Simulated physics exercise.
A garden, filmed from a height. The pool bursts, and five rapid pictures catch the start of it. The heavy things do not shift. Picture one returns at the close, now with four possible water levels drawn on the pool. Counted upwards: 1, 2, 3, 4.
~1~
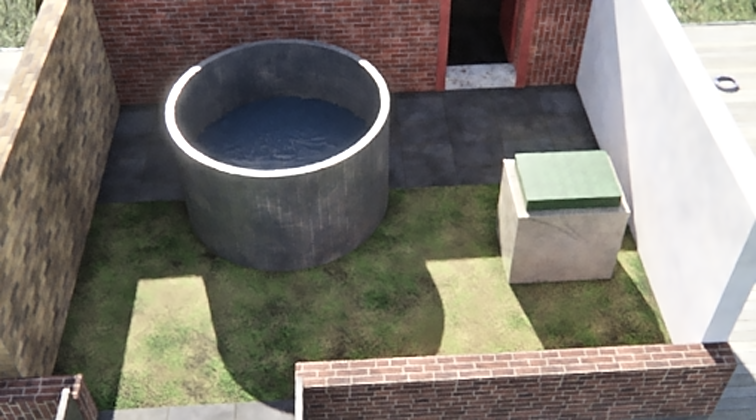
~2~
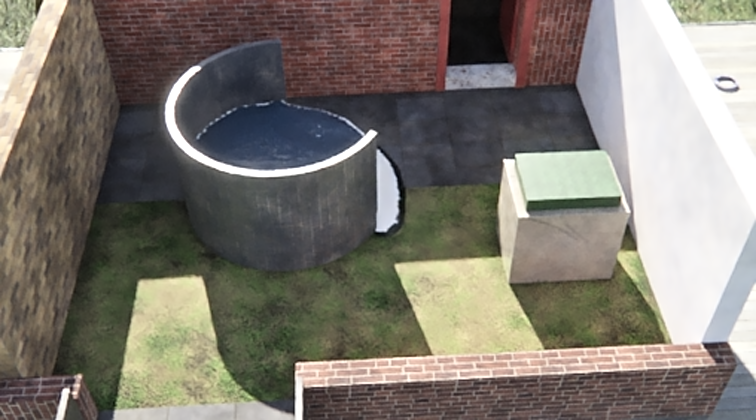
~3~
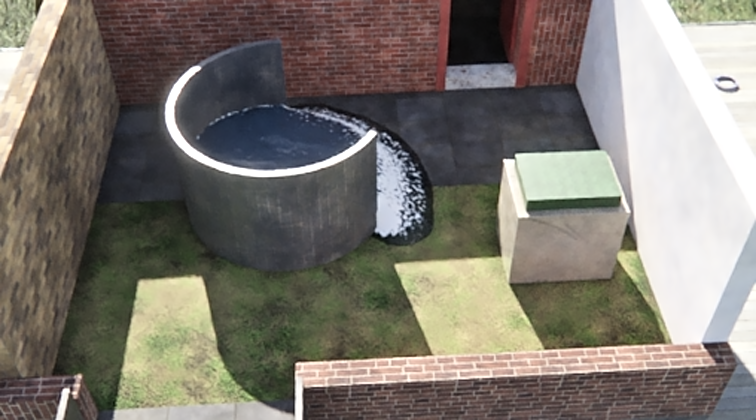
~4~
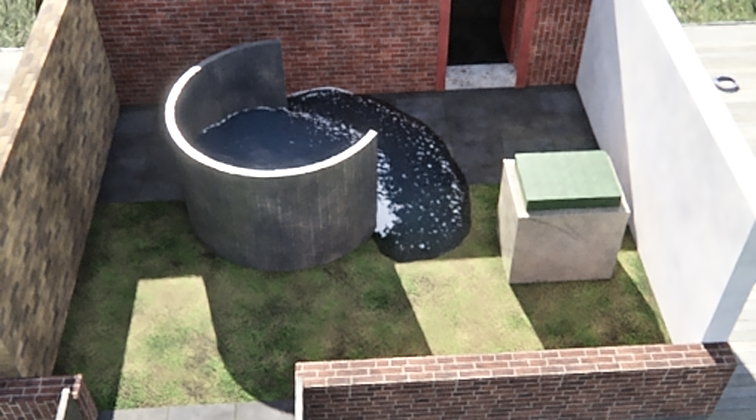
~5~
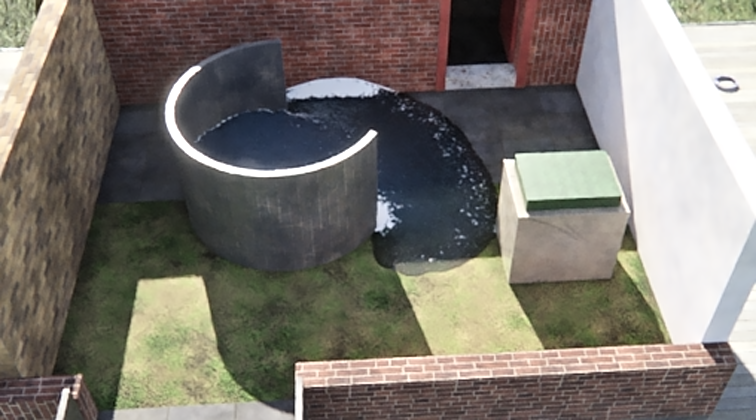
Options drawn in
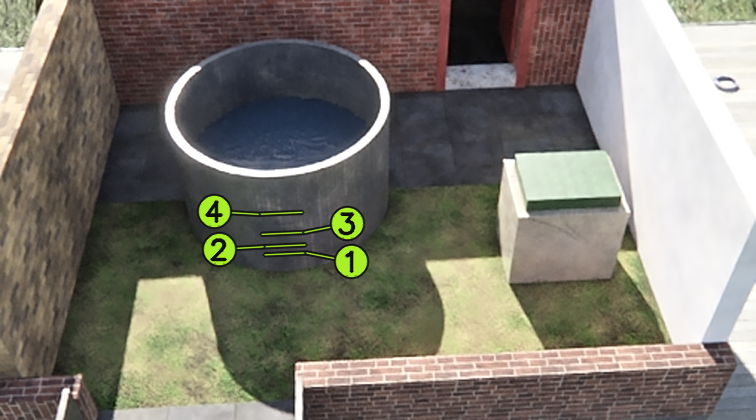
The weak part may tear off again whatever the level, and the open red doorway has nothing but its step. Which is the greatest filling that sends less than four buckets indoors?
It is 3.
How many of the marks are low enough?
Three.
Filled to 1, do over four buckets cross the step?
No.
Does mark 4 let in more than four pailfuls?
Yes.
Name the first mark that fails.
4.
On the marked copy, 1 at (285, 253); 2 at (284, 245); 3 at (283, 233); 4 at (280, 213); from the bottom up 1, 2, 3, 4.
With 1, nothing gets over.
With 2, nothing gets over.
With 3, a bucket or two gets in.
With 4, about 9 bucketfuls get in.
